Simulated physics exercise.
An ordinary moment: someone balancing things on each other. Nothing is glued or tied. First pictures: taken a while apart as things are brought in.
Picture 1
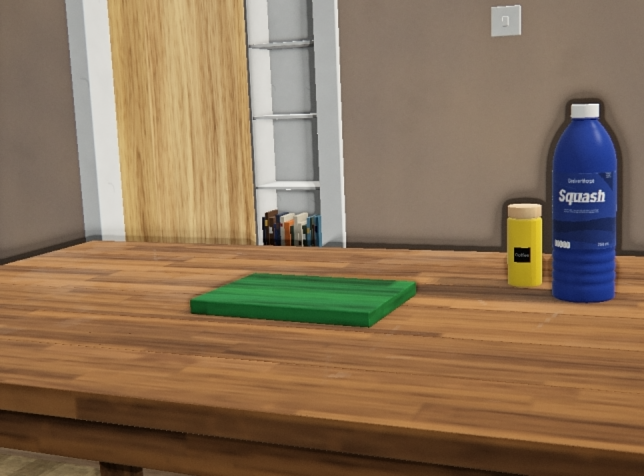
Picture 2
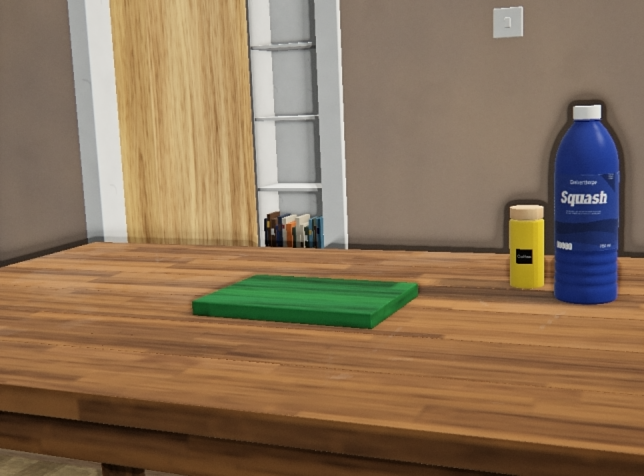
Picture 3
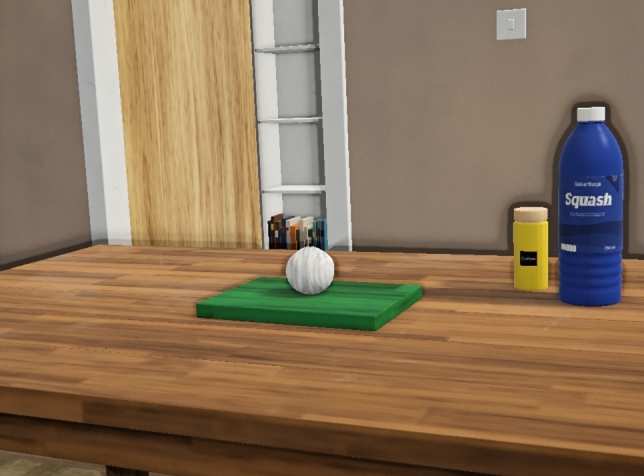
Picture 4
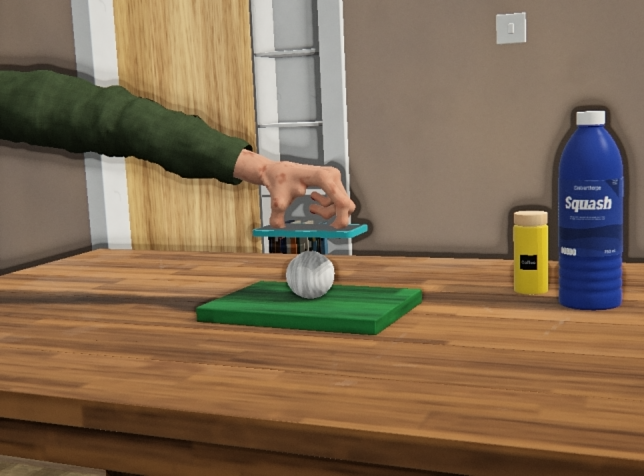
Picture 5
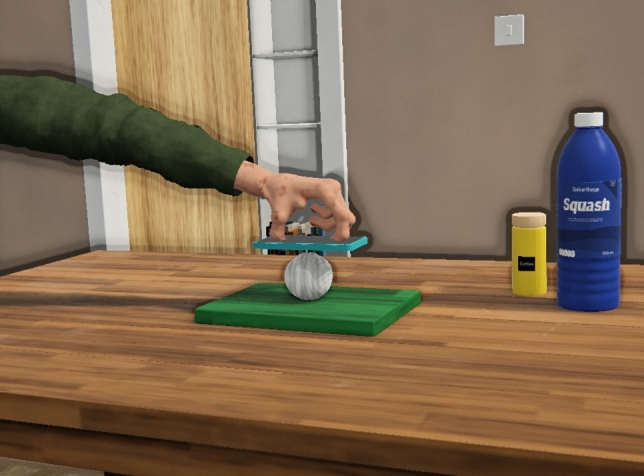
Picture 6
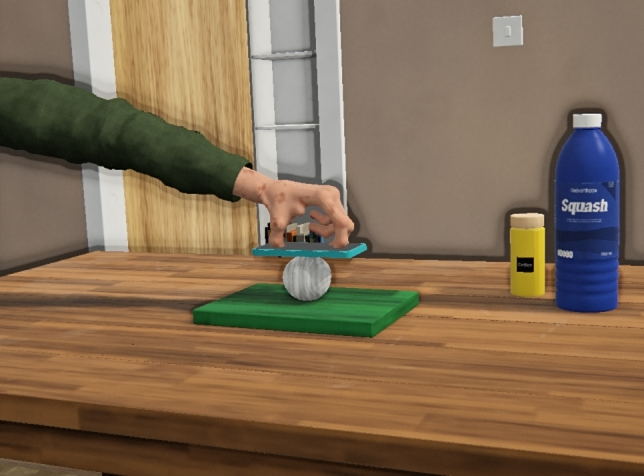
A hand in a green sleeve lowering a turquoise phone onto a white onion, which appears earlier on a green board.
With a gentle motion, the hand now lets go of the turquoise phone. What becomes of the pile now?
The pile falls over.
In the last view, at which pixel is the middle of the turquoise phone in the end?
Around (352, 269).
Then, 0.40 s on from there, turquoise phone turned 22° from how it was put near (317, 251).
Then, 0.60 s on from there, turquoise phone turned 34° from how it was put near (333, 257); white onion shifted a little.
Then, 0.80 s on from there, turquoise phone turned 37° from how it was put near (349, 268); white onion shifted a little.
In the end, toppled in the pile, turquoise phone; the other 4 unmoved. At the end, from the last picture's camera, turquoise phone near (352, 269). The pile gives way.
